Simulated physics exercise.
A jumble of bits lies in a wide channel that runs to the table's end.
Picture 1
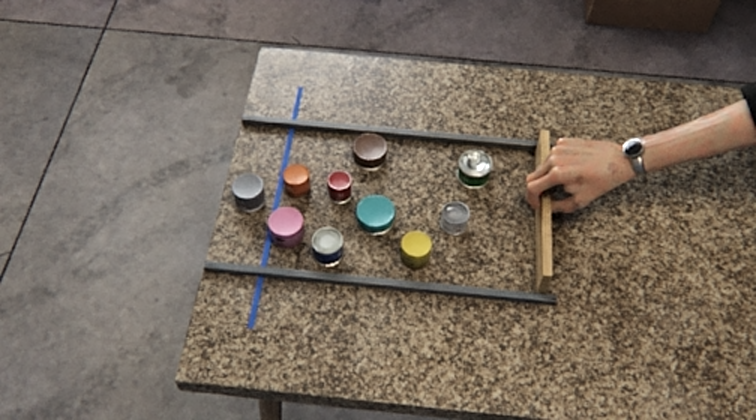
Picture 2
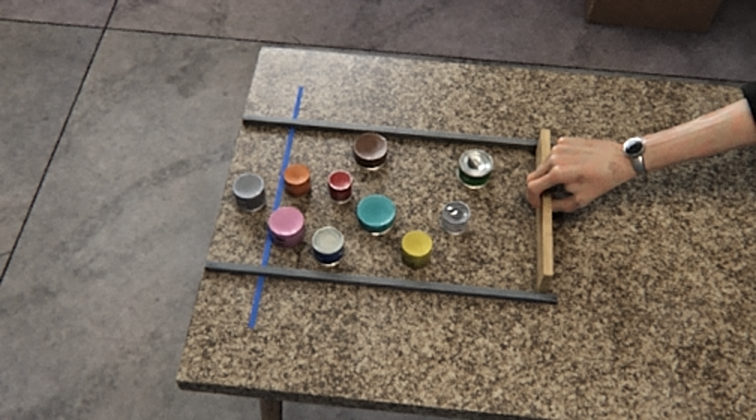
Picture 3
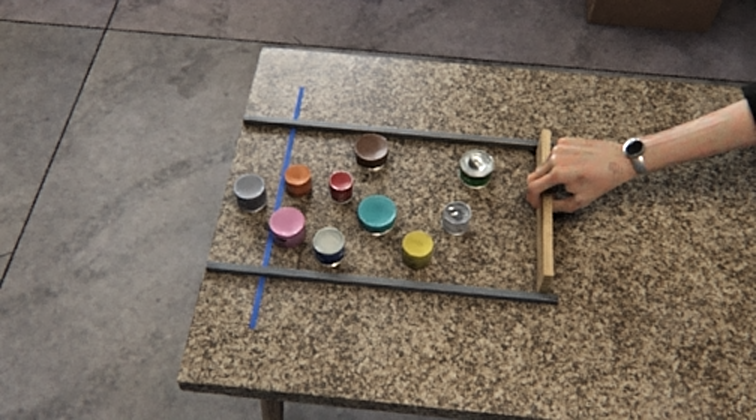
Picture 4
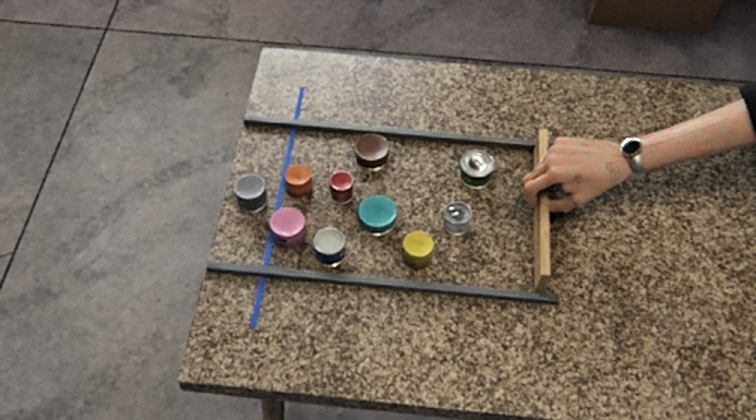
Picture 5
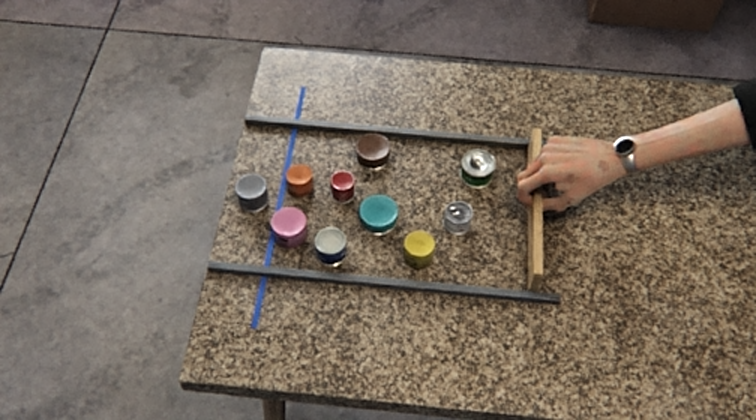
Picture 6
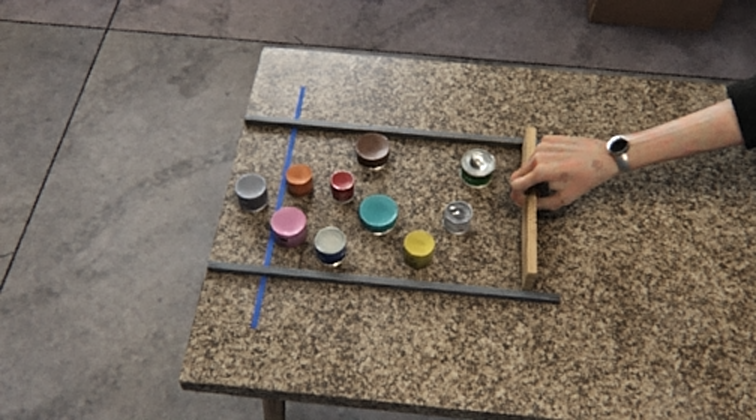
On a speckled stone tabletop, colourful little tubs and tins sat scattered between two dark rails, some near a blue line, while a hand wearing a watch slid a wooden bar slightly left without touching them.
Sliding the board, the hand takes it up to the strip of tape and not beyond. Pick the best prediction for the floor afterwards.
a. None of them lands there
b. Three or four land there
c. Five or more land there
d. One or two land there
d.
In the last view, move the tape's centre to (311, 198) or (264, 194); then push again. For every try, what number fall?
On the floor, 0 then 3.
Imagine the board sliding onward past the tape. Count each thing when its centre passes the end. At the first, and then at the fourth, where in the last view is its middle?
Its centre point is roughly (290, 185) and later (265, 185).
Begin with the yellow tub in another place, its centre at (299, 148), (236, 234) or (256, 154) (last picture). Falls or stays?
Going through the places in order, it keeps its spot, it ends up falling, and it keeps its spot.
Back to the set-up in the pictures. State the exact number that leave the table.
Count of fallen: 1.
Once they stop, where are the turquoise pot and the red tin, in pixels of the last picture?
Final spots - turquoise pot (232, 211), red tin (270, 181).
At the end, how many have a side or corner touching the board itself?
5 in contact.
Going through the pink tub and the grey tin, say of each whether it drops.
Pink tub keeps its place; grey tin is gone.
Early on, none off yet; grey tin at rest near (252, 193); pink tub at rest near (290, 228); orange tub at rest near (300, 180).
A while later, none off yet; grey tin at rest near (252, 193); pink tub travelled about its own width near (250, 235); orange tub travelled a little near (289, 179).
Finally, the number that fall off is one or two; lost, grey tin.
